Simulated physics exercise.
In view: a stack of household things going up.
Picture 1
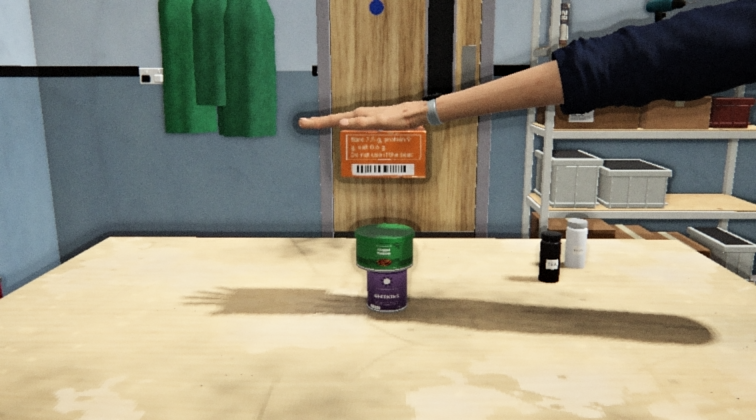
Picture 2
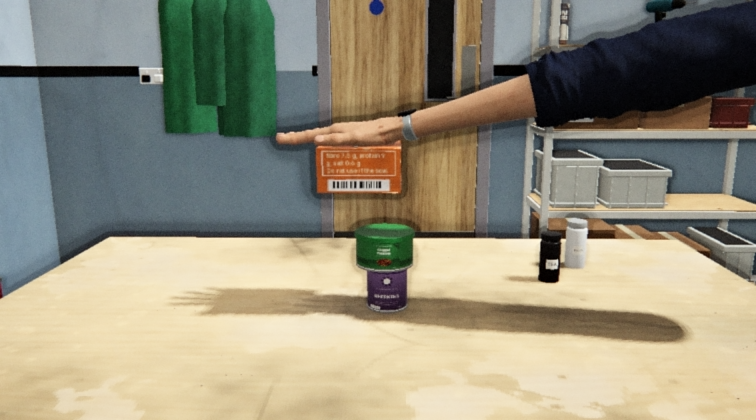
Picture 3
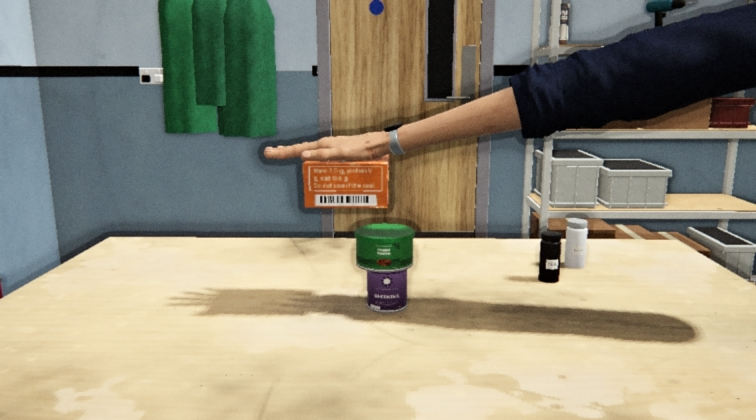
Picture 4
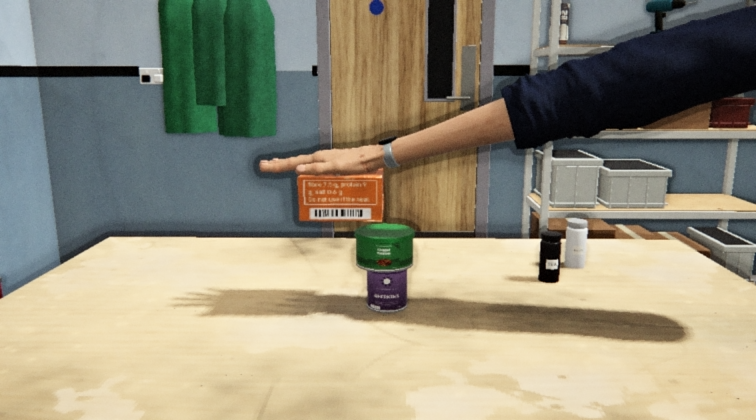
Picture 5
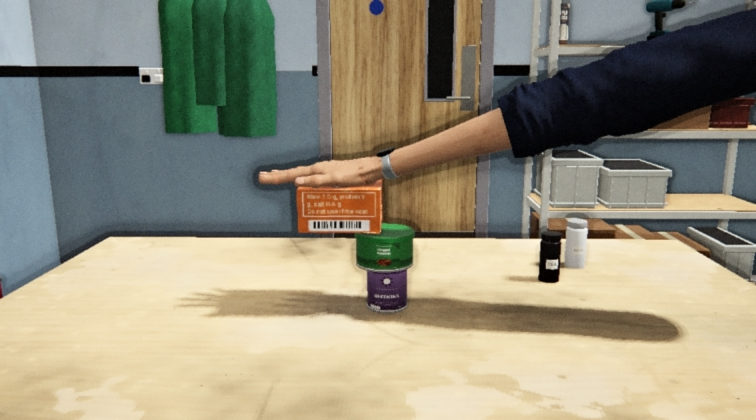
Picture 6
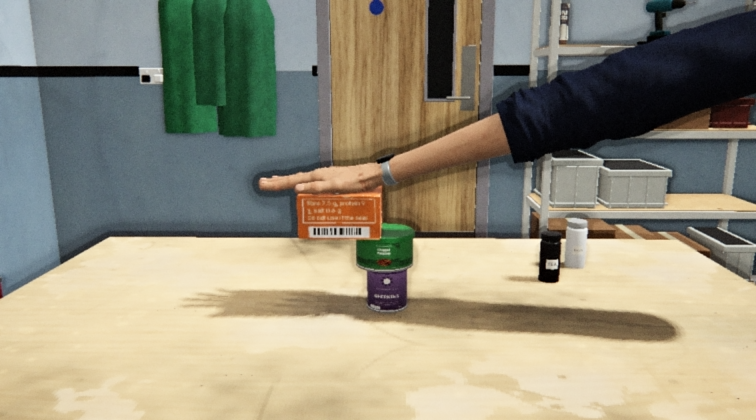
A hand lowers an orange box leftward and down beside a green tub on a purple tin.
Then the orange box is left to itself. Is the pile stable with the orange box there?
As it turns out, it comes apart.
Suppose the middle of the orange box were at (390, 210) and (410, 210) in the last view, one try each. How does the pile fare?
First try: It stays up; second try: It stays up.
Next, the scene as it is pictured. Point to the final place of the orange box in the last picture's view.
Near (323, 270).
Then, 0.30 s later than the last frame, orange box now fallen.
Then, 0.40 s later than the last frame, things are still on the move.
Then, 0.70 s later than the last frame, as before.
When it is over, fallen, orange box; the other 4 as before. End places, in pixels of the last picture, orange box near (323, 270). The pile gives way.
